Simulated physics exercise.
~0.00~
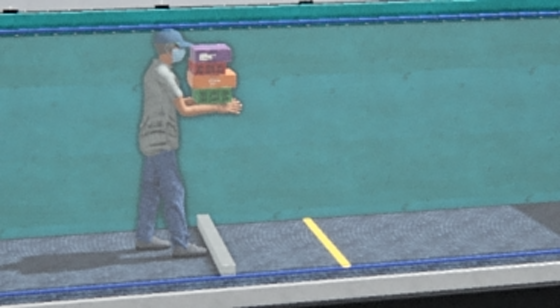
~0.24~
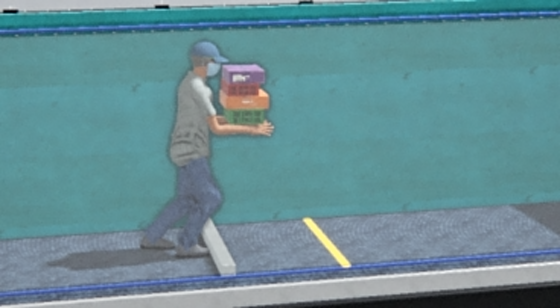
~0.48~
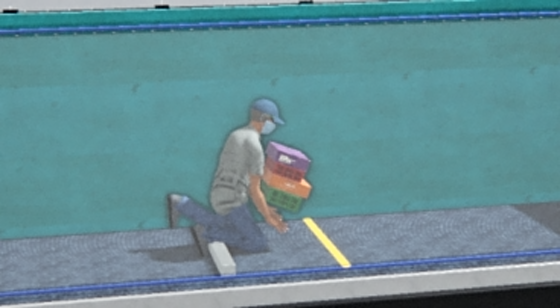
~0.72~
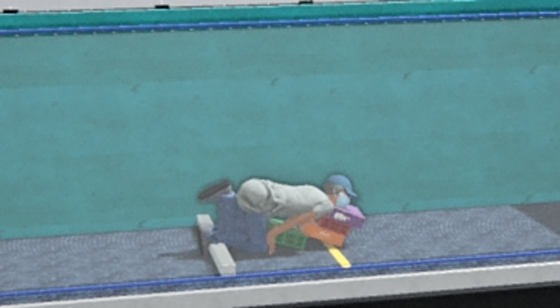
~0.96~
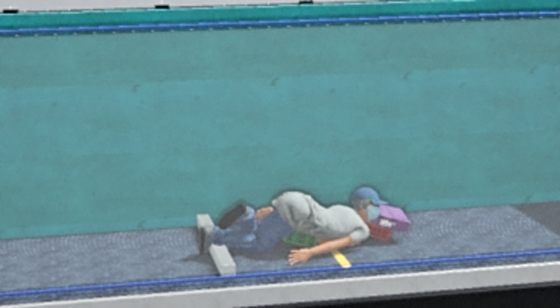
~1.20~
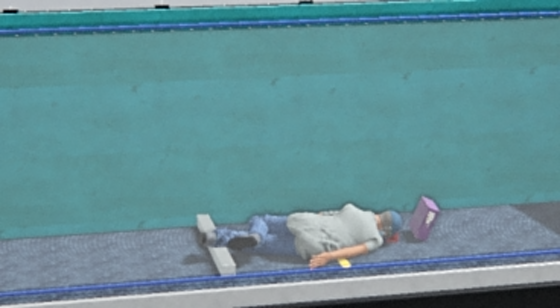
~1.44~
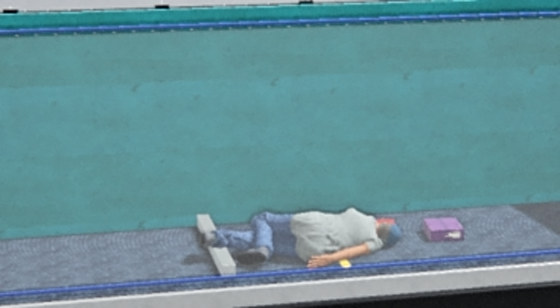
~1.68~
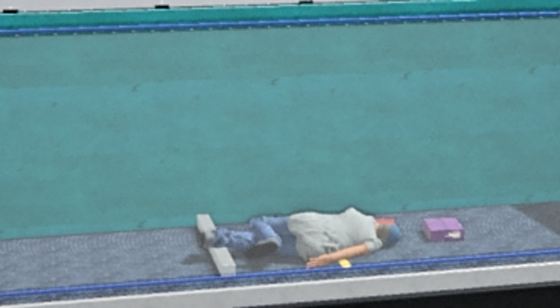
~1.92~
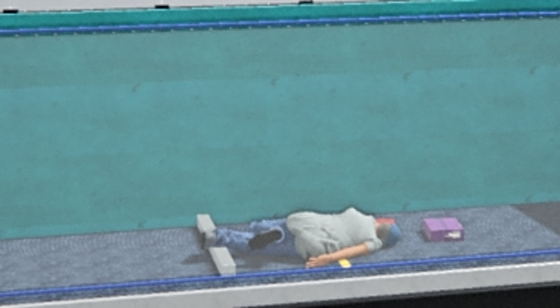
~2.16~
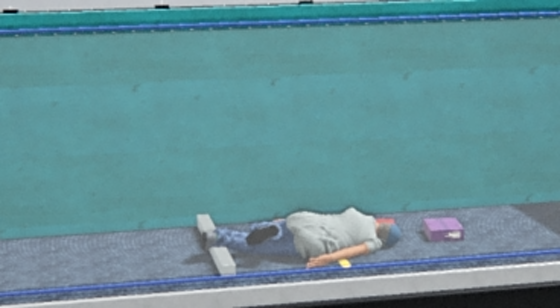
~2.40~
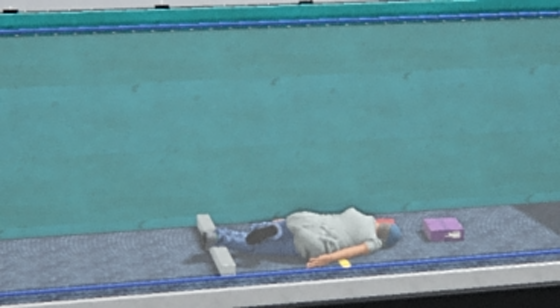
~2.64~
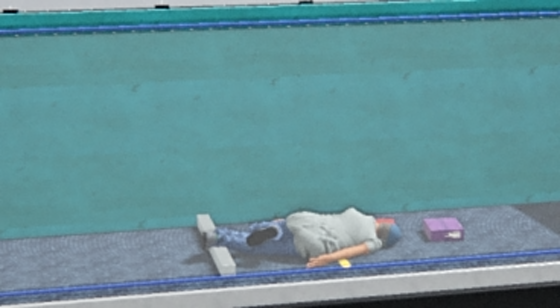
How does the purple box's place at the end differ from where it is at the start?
At the start the purple box is on top of the stack in the person's arms, toward the left. At the end it rests on the floor farther right, beyond the person's head and the yellow line.
